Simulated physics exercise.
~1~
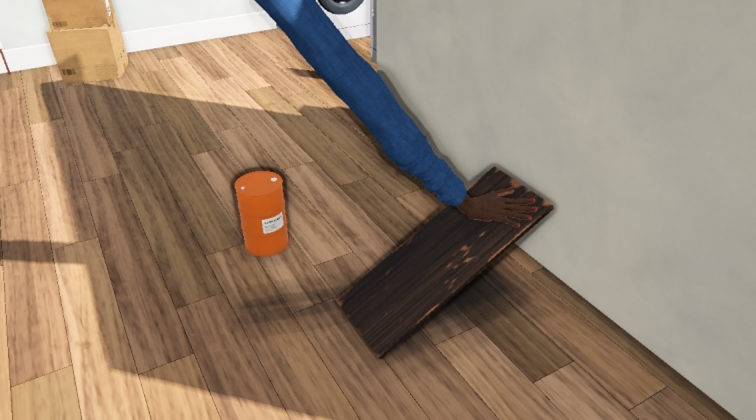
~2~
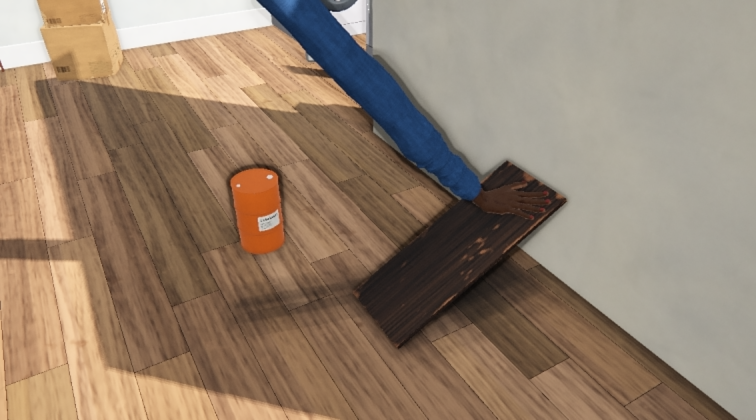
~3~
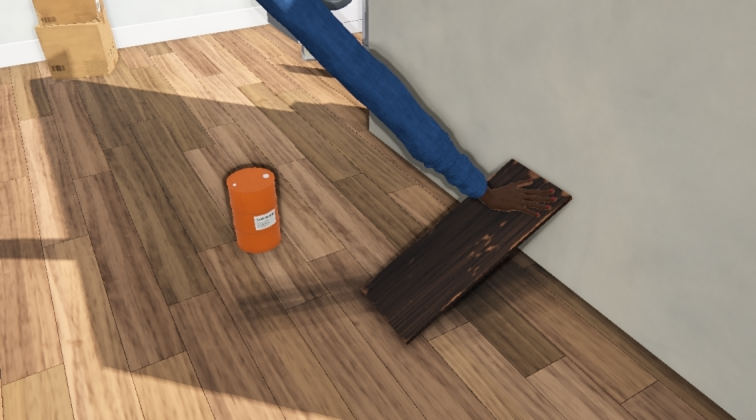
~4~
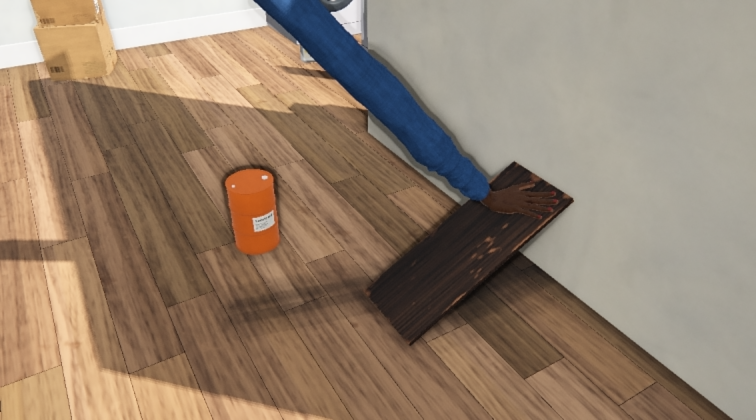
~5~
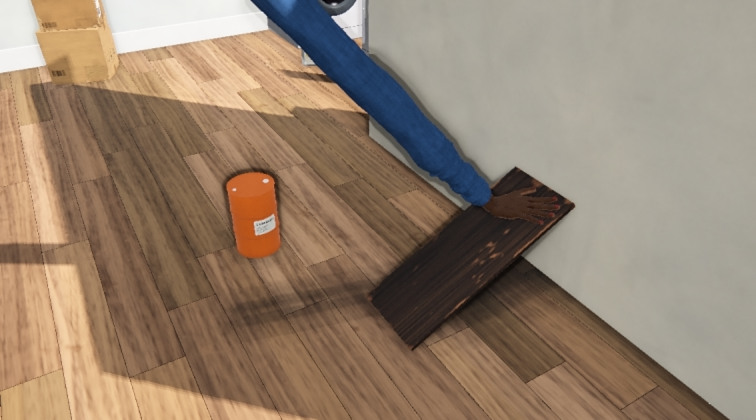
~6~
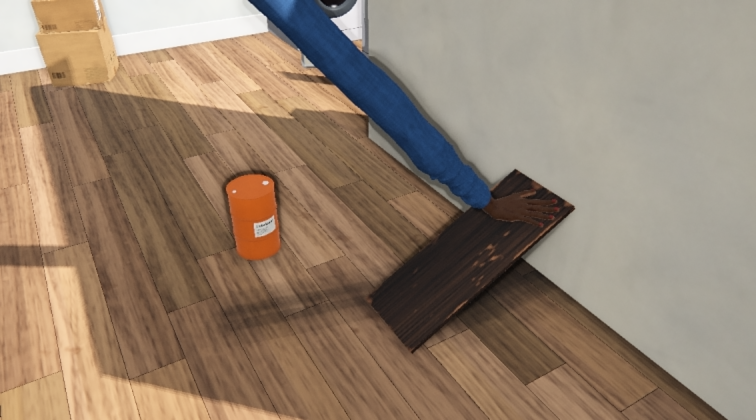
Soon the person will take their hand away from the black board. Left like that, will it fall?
My guess is it skids.
Then, 0.42 s on from there, black board sunk by 28° near (451, 297).
Then, 0.84 s on from there, black board resting near (451, 297).
In the end, moved from the start, black board; orange canister unmoved. At the end, from the last picture's camera, black board near (451, 297). The board gives way.
